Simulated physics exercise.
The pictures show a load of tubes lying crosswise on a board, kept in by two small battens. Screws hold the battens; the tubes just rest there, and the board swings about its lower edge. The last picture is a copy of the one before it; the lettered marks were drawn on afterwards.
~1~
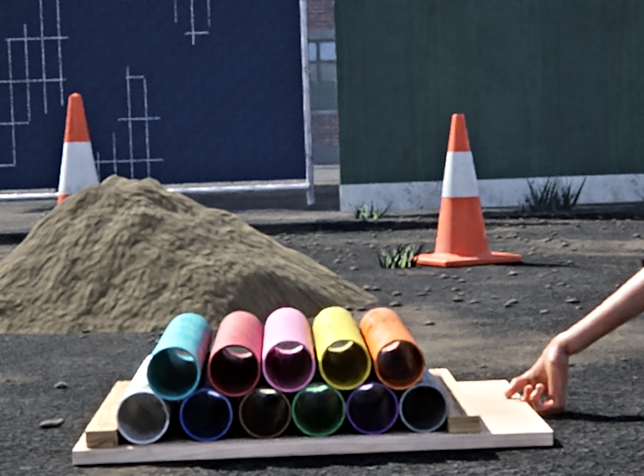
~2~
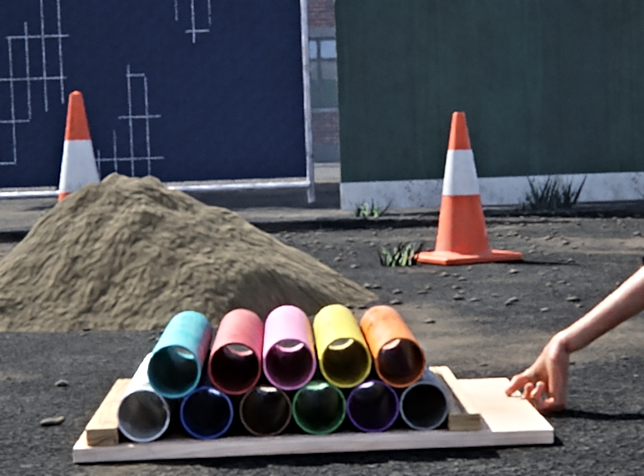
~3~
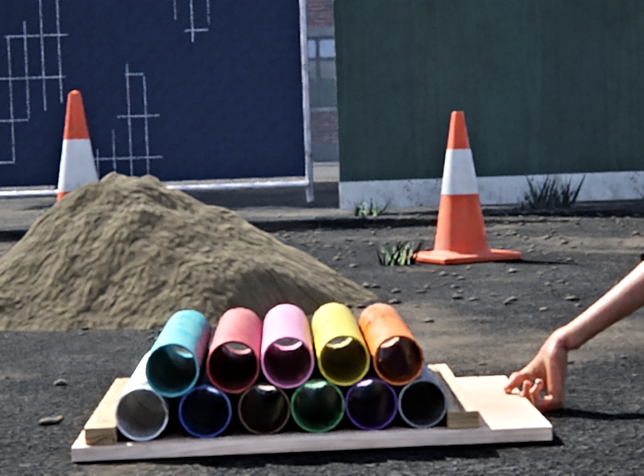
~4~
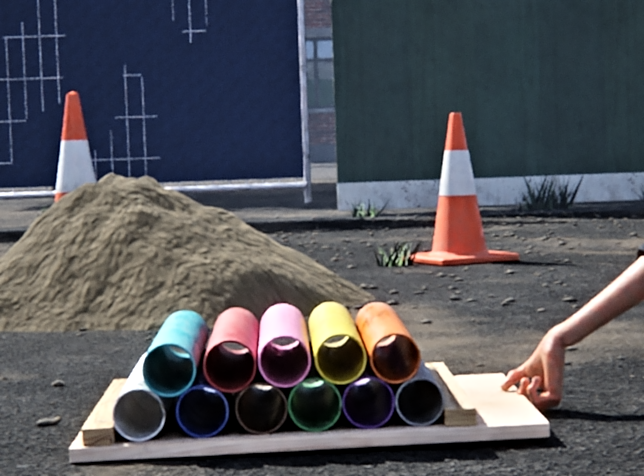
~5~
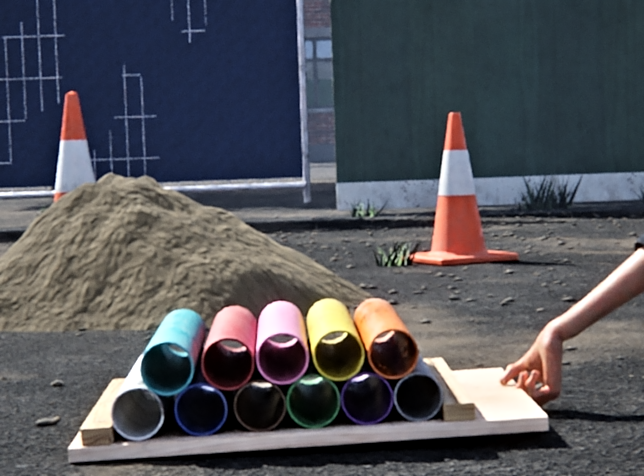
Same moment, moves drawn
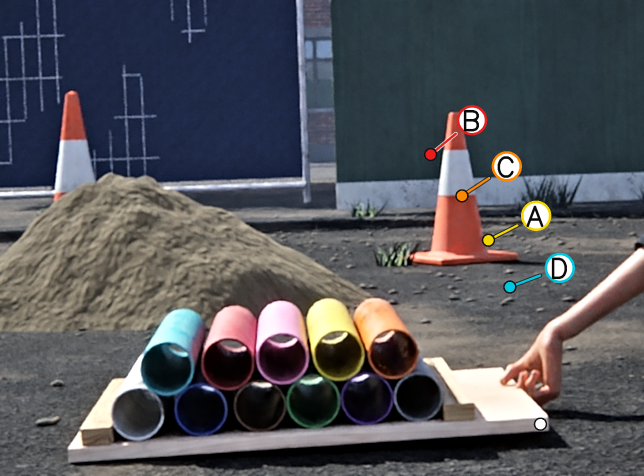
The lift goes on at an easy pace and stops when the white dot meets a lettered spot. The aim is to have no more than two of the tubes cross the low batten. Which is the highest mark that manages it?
No higher than A.
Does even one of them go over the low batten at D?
At D: No.
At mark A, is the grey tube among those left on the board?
The grey tube: Yes.
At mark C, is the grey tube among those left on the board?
Yes.
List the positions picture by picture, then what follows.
Pink tube (289, 366); turquoise tube (173, 373); orange tube (400, 364), in the first frame.
Orange tube (400, 362); red tube (234, 368), in the second frame.
Board (309, 407); purple tube (372, 404); grey tube (423, 403); green tube (317, 406), in the third frame.
Board (307, 406); white tube (139, 414); blue tube (202, 411), in the fourth frame.
Board (306, 403); white tube (137, 414); blue tube (201, 409), in the fifth frame.
On the marked copy, A at (489, 240); B at (430, 155); C at (462, 196); D at (510, 287); the white dot at (540, 424).
Following A. Soon after the start, board at 16°.
Later, board at 25°.
In the end, board at 25°, none over the low batten.
As for the rest, B five over the low batten; C four over the low batten (pink, turquoise, red, yellow); D none over the low batten.
